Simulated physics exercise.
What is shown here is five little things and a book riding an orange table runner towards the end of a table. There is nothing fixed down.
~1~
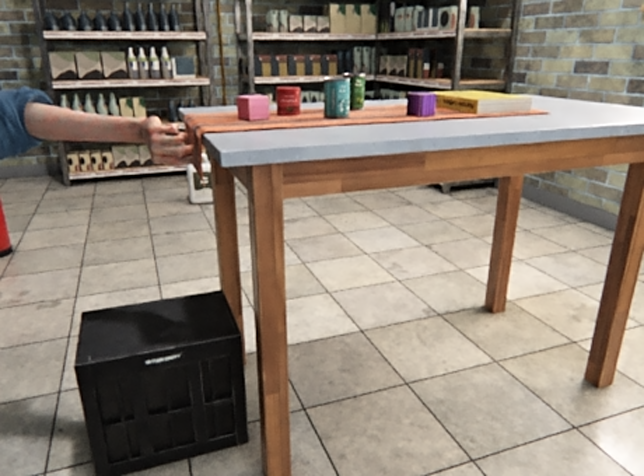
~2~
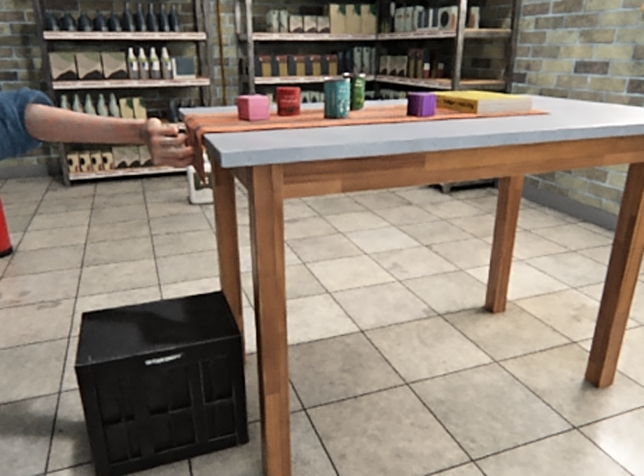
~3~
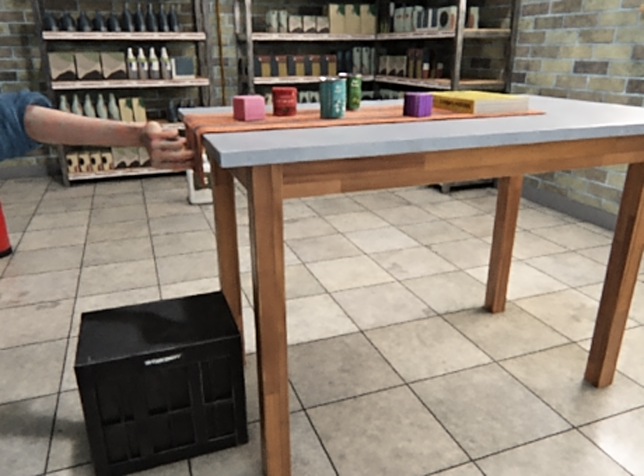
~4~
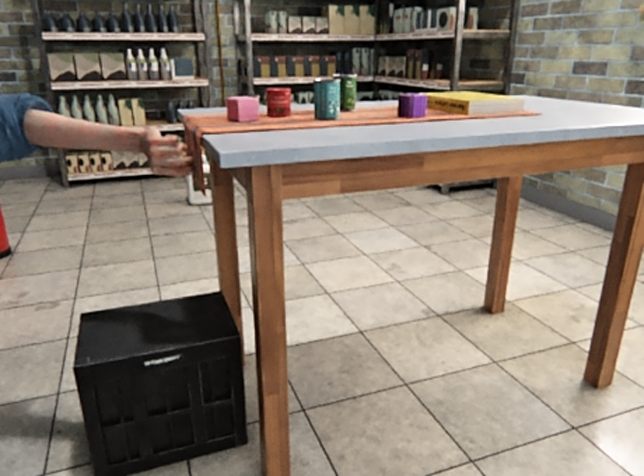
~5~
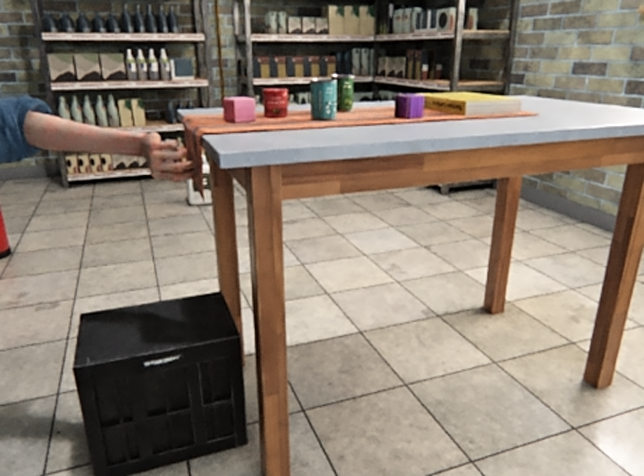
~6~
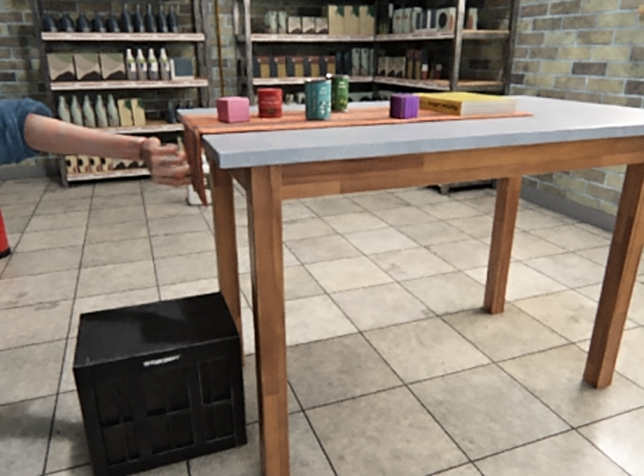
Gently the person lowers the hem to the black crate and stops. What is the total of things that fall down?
Three leave.
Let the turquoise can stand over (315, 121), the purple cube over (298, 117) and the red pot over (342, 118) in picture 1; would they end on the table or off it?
In the end the turquoise can is no longer on top, the purple cube is no longer on top, and the red pot is no longer on top.
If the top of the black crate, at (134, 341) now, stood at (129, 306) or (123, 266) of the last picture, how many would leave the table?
You'd get 2 and then 1.
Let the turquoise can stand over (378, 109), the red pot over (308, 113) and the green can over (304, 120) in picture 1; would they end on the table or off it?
Turquoise can: Stays. Red pot: Goes. Green can: Goes.
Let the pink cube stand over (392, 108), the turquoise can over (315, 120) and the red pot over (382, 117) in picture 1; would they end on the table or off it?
Pink cube: Still up. Turquoise can: Gone off. Red pot: Still up.
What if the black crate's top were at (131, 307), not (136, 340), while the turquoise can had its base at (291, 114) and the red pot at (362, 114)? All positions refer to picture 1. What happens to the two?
Turquoise can: Lost; red pot: Safe.
Early on, hem near (199, 248); pink cube gone.
Midway, hem near (201, 301); pink cube and red pot gone.
Finally, hem on the crate; pink cube, red pot and turquoise can gone. The table loses three.
